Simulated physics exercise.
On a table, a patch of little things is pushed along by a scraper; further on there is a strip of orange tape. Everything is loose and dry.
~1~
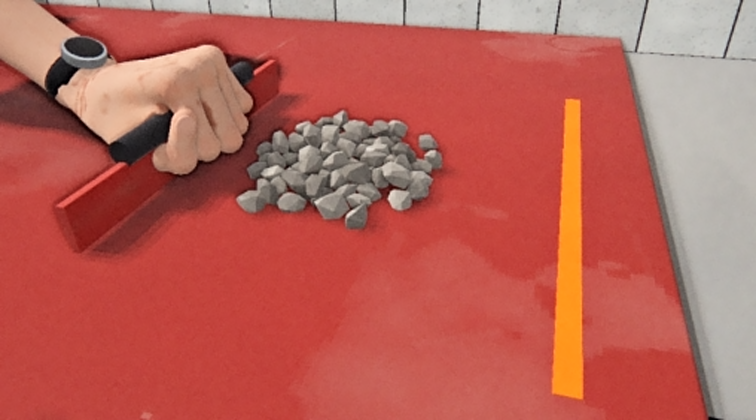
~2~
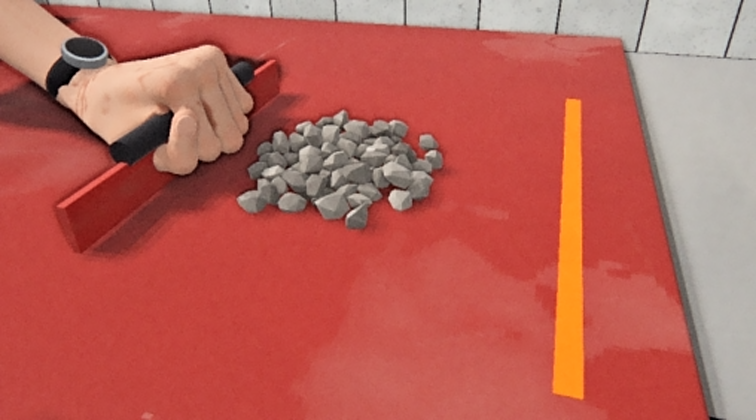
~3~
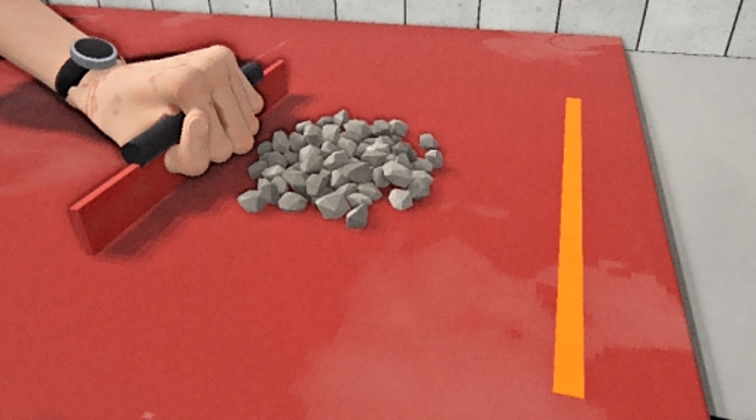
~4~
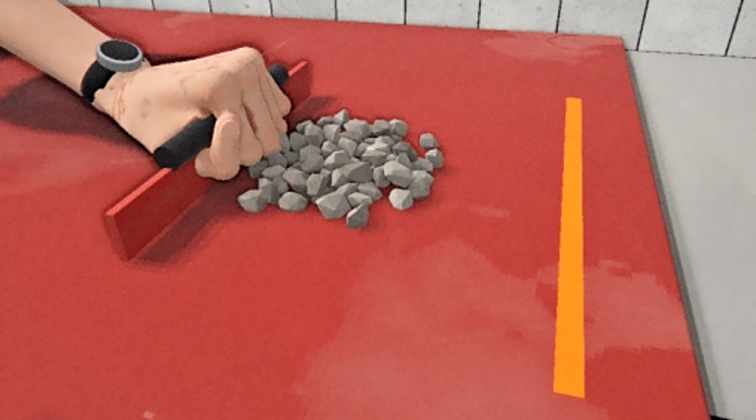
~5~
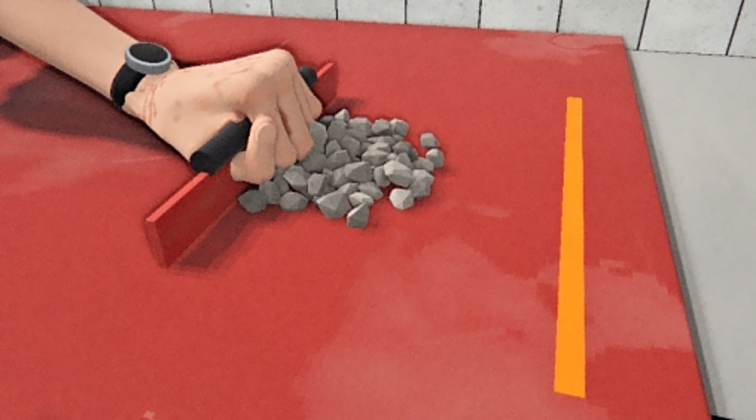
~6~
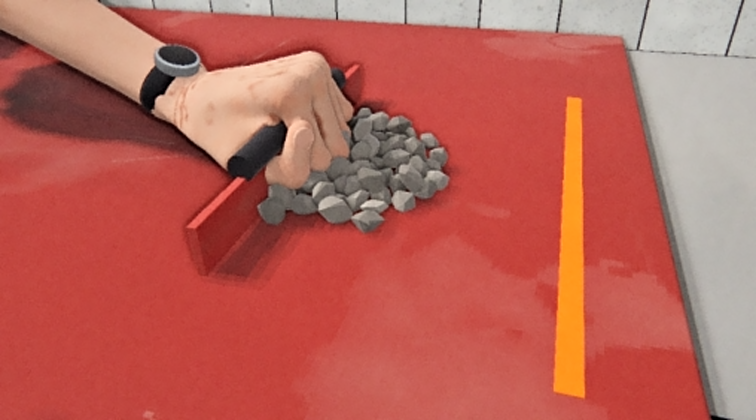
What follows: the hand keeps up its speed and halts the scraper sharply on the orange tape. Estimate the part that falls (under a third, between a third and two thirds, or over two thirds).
The part that goes over is one-third to two-thirds.
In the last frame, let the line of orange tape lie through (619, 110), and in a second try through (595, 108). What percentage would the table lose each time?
Roughly 100 per cent the first time and 80 per cent the second.
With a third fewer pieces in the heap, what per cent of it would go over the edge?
It would be roughly 40 percent.
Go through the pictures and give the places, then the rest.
Scraper at (91, 210), at rest; orange tape at (573, 108), about a palm's width from the edge; edge at (663, 212); the heap at (337, 170), bits of gravel, in the first frame.
Scraper at (92, 211), at rest, in the second frame.
Scraper at (105, 212); the heap at (338, 170), in the third frame.
Scraper at (138, 218), in the fourth frame.
Scraper at (177, 223); the heap at (339, 169), a small part pushed along, in the fifth frame.
Scraper at (215, 230); orange tape at (574, 106); edge at (664, 211); the heap at (360, 153), nearly all pushed along, in the sixth frame.
Soon after the last picture, scraper still moving, near (442, 140); heap all on the table, its front near (573, 195).
A little later, scraper stopped at the orange tape; heap about a quarter over the edge.
Later still, scraper stopped at the orange tape; heap about half over the edge.
At rest, scraper stopped at the orange tape; heap about half over the edge.
